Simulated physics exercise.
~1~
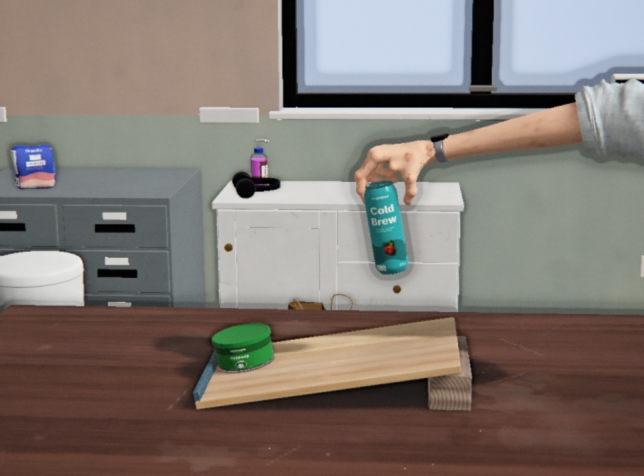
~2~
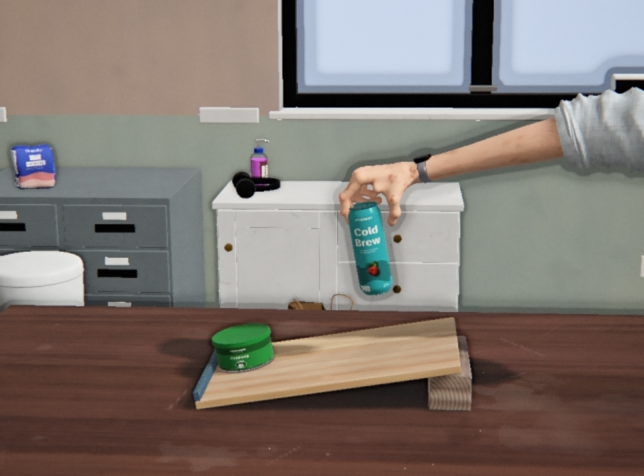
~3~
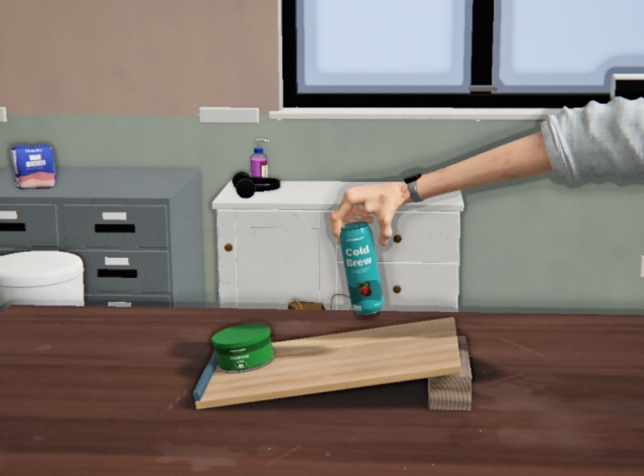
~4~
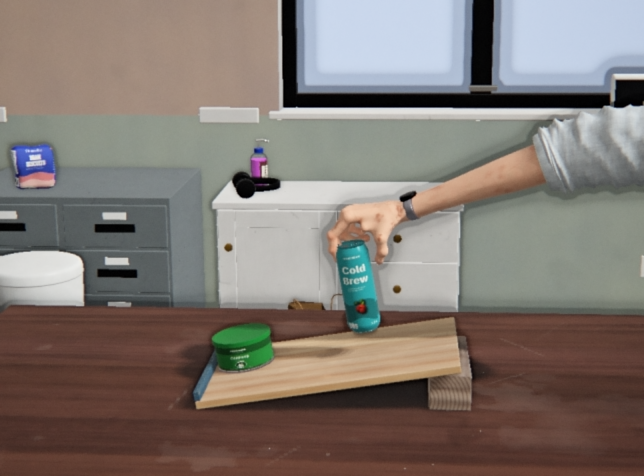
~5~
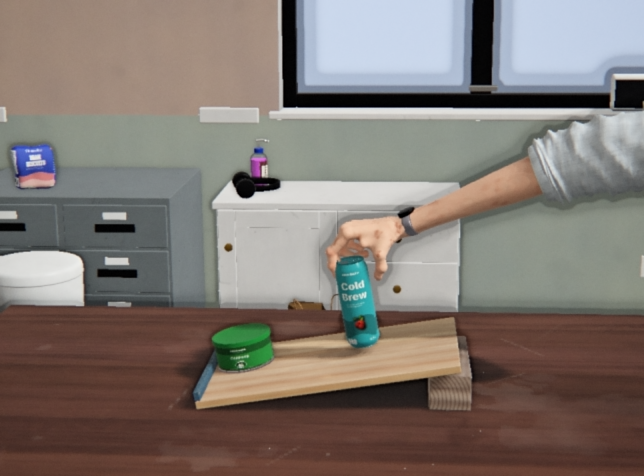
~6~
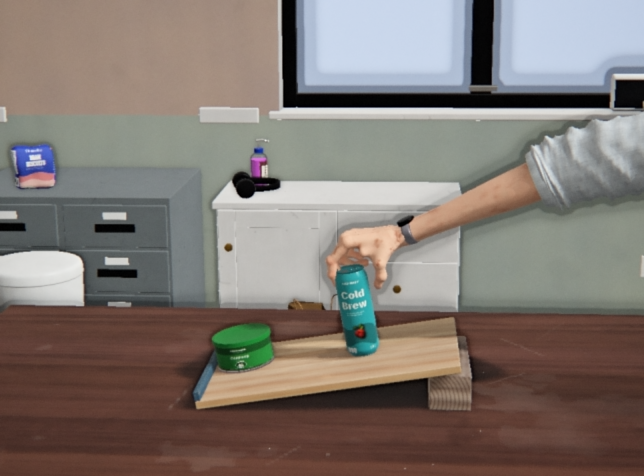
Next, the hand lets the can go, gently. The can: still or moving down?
Still.
Then, 0.30 s on from there, no change.
Then, 0.70 s on from there, turquoise can resting near (357, 311).
In the end, both unmoved. At the end, from the last picture's camera, turquoise can near (357, 311). The turquoise can keeps its place.
